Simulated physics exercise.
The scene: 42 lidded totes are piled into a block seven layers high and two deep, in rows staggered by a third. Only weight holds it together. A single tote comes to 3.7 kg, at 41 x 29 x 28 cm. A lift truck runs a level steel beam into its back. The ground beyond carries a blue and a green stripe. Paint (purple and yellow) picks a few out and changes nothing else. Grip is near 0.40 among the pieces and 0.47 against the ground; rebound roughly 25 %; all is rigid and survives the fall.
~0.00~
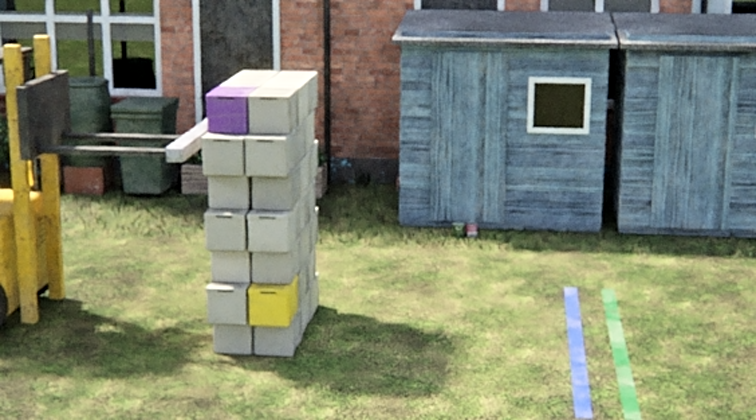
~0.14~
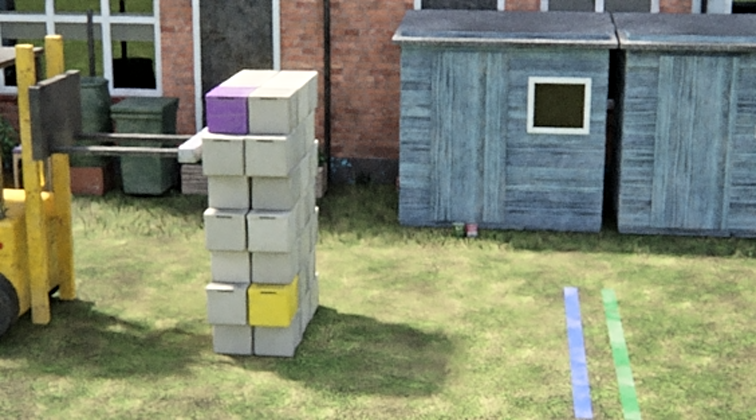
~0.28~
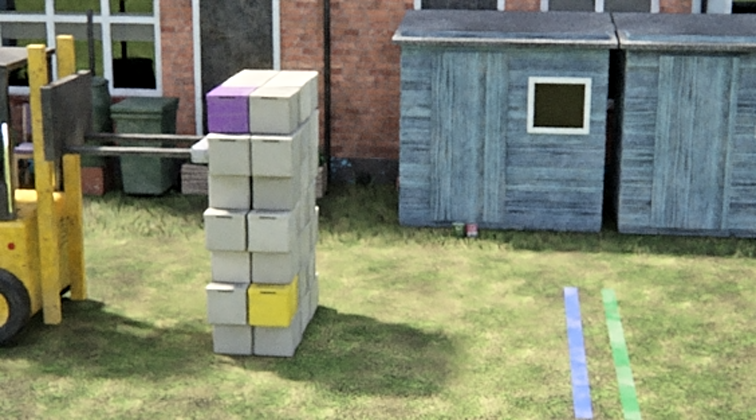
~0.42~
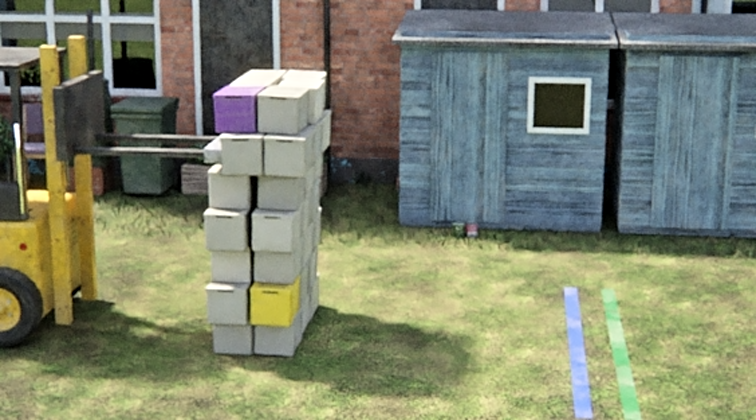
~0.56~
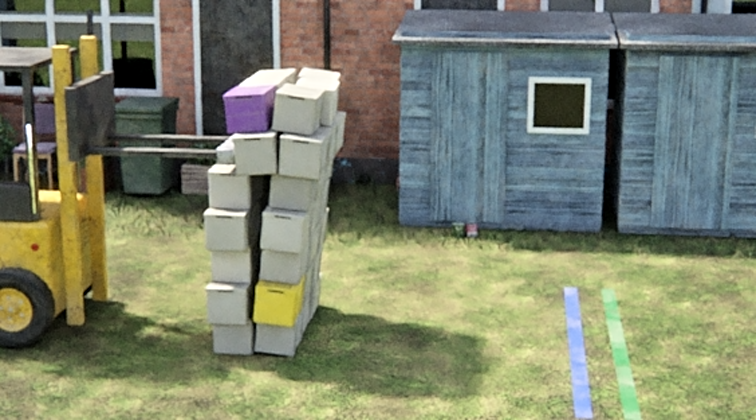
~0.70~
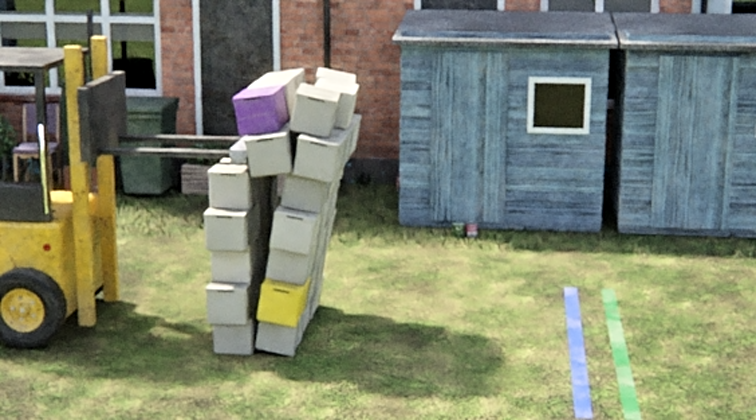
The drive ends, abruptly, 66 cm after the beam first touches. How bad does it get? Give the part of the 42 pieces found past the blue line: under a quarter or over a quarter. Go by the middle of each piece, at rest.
The part is less than a quarter.
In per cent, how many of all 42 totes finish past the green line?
Roughly 5 per cent of them.
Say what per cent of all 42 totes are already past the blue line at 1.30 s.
0 per cent by then.
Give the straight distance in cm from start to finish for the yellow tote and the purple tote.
Yellow 70, purple 280.
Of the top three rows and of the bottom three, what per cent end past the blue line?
From the top 20, from the bottom 0 per cent.
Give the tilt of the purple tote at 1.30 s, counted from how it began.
About 80°.
Around 0.98 s, none of the 42 totes past the blue line, 26 disturbed; yellow tote tipped 22°; purple tote tipped 9°.
Around 1.30 s, none of the 42 totes past the blue line, 26 disturbed; purple tote on its side; yellow tote tipped 50°.
Around 1.84 s, 3 of the 42 totes past the blue line; yellow tote on its side; purple tote tipped 36°, 1.27 m lower.
Finally (3.4 s), 3 of the 42 totes past the blue line; yellow tote on its side; purple tote on its side. That is 7 per cent. Seen by the last camera, middles, yellow tote near (355, 338), purple tote near (573, 317).
